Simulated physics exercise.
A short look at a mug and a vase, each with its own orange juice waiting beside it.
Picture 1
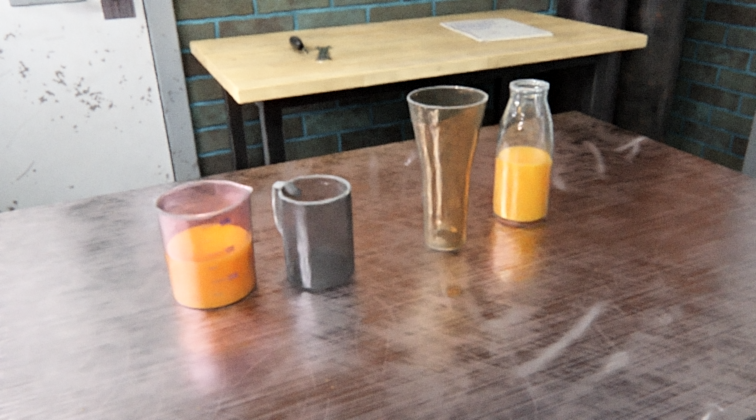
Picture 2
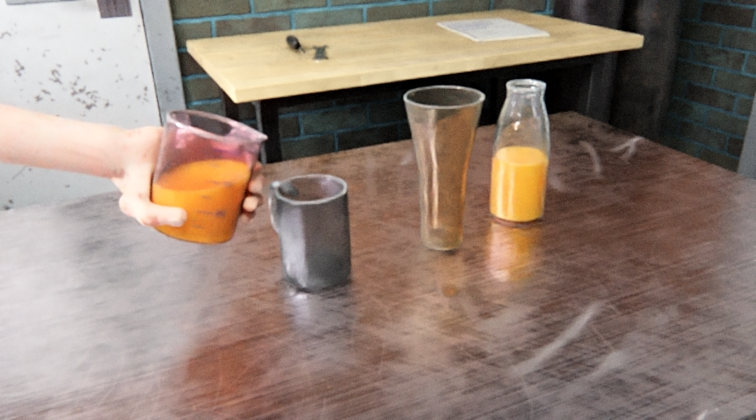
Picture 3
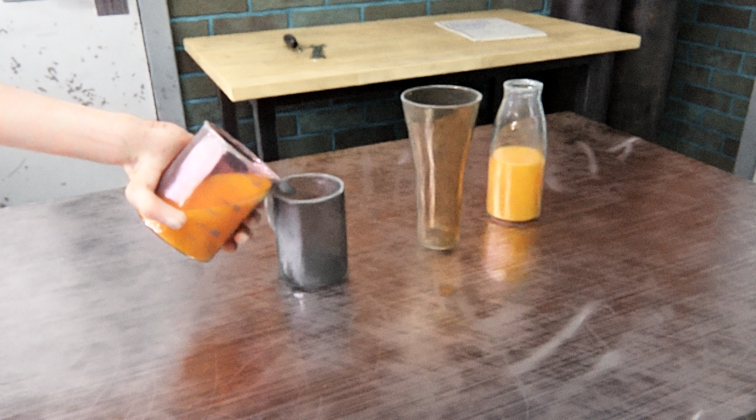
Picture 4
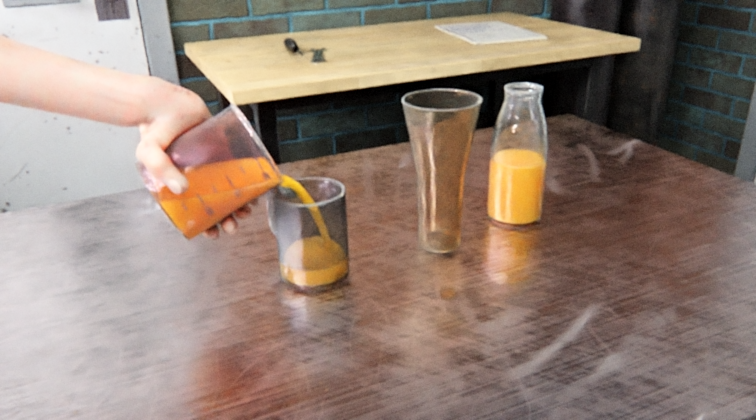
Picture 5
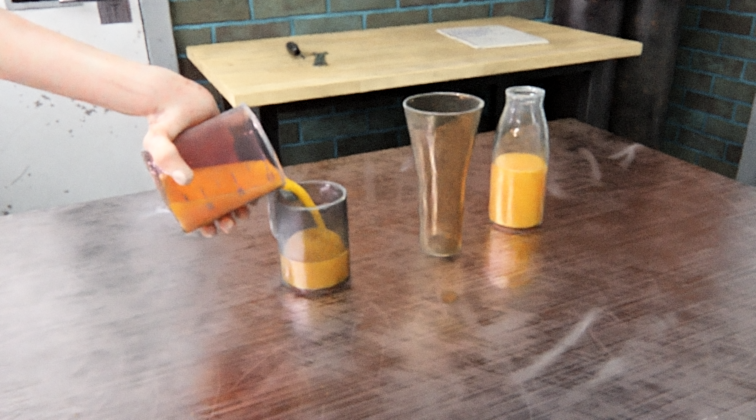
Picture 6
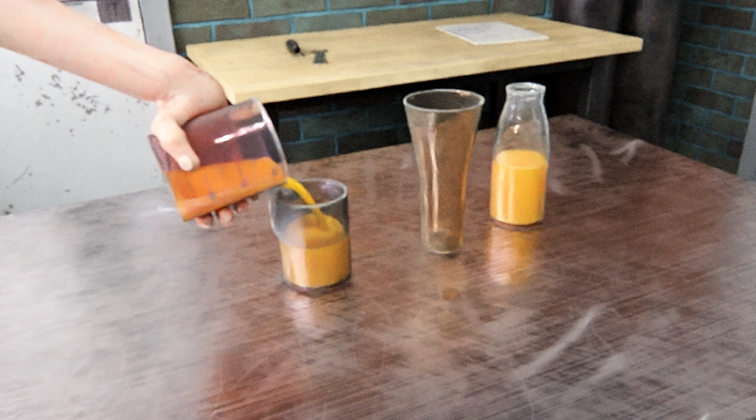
A dark, scratched wooden table fills a room with a pale bench and brick wall behind, seen from slightly above by a nearly still camera. On it, from left to right, stand a clear beaker of orange juice, an empty grey see-through mug, an empty brownish glass vase and a bottle of orange juice. A hand lifts the beaker from the left, tilts it over the mug and pours, the juice rising inside.
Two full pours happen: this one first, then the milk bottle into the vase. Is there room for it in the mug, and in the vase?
Mug: Room enough; vase: Room enough.
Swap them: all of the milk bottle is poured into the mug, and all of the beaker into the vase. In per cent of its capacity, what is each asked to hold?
That comes to some 70 per cent for the first, and some 60 per cent for the second.
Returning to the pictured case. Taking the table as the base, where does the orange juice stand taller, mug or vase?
Answer: The vase.
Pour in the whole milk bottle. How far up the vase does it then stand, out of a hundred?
Looks like roughly 70 percent to me.
Soon after, the mug is about two thirds full.
Later, the mug is about three quarters full.
In the end, the mug is about three quarters full; the vase is about two thirds full.
